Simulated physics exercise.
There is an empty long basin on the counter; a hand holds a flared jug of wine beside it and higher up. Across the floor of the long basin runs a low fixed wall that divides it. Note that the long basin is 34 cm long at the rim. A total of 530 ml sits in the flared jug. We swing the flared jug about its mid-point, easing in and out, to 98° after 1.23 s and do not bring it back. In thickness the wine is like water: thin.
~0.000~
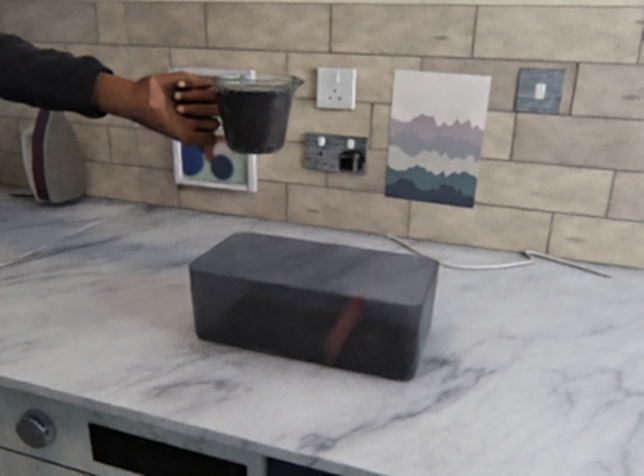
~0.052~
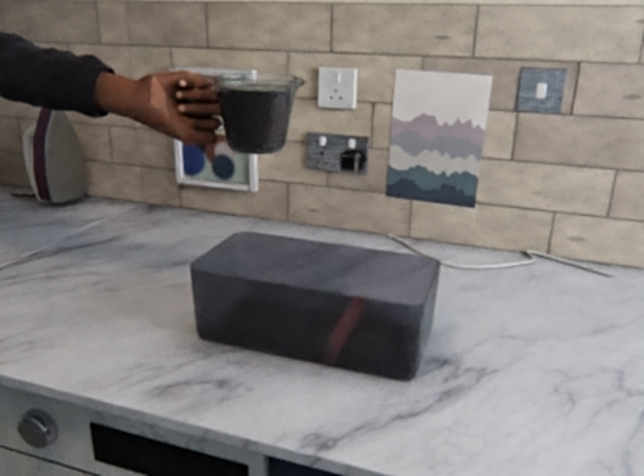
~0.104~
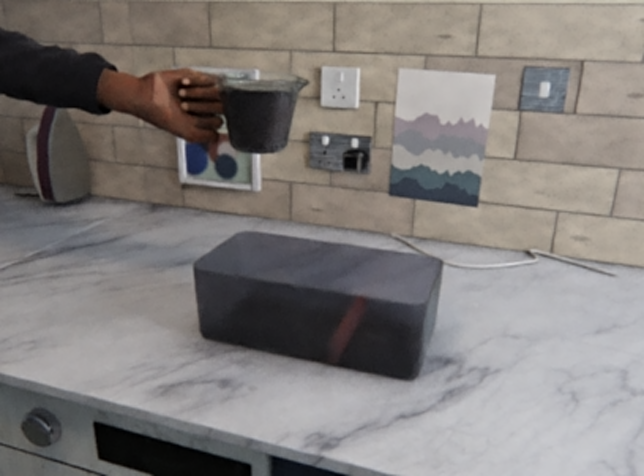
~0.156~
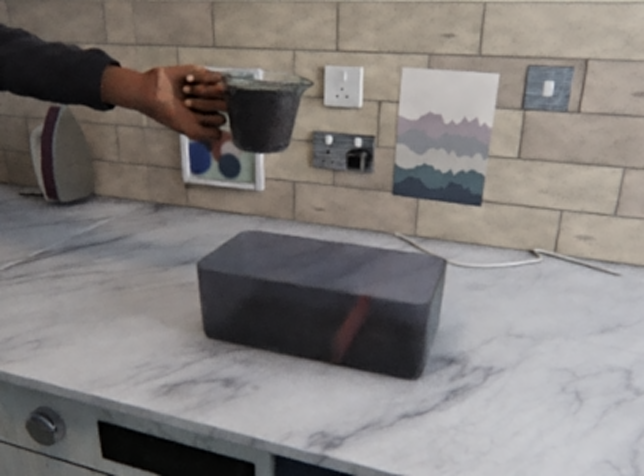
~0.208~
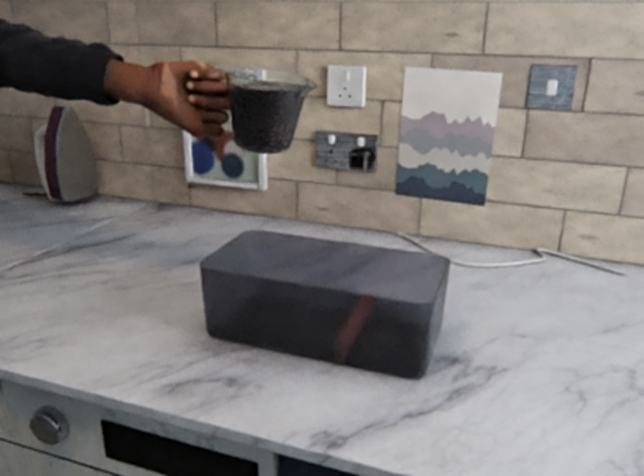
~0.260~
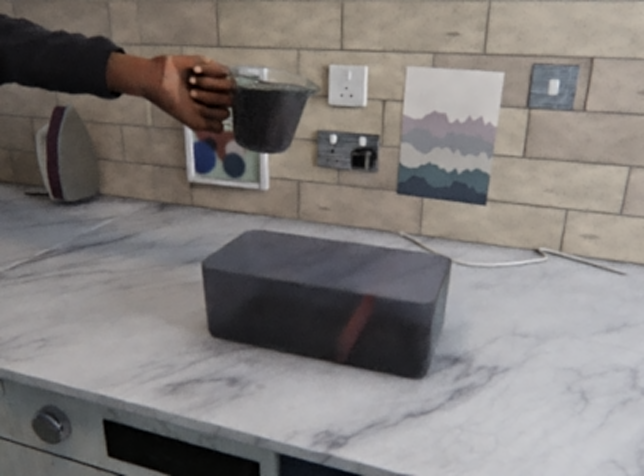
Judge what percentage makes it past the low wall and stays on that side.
Some 64 per cent makes it over and stays.
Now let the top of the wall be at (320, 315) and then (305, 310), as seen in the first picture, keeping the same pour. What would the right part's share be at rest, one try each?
90 then 90 %.
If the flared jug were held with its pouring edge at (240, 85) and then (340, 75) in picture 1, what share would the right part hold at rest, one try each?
10 in a hundred, followed by 80 in a hundred.
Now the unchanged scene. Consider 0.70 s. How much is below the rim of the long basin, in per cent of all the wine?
5 %, more or less.
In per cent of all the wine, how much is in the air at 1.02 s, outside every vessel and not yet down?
About 26 percent.
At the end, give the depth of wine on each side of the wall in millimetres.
Left roughly 4 mm; right roughly 18 mm.
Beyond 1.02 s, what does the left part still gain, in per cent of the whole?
Around 24 in a hundred.
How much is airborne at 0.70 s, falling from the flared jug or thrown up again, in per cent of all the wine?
I'd say close to 24 per cent.
After 0.70 s the tilt is 60° and 71 per cent is still to pour, 0 is left of the wall and 5 right of it.
After 1.02 s the tilt is 91° and 17 per cent is still to pour, 8 is left of the wall and 48 right of it.
After 1.36 s the tilt is 98° and 1 per cent is still to pour, 31 is left of the wall and 64 right of it.
After 1.73 s the tilt is 98° and 0 per cent is still to pour, 33 is left of the wall and 64 right of it.
In the end 33 per cent lies left of the wall, 64 right of it and 3 outside.
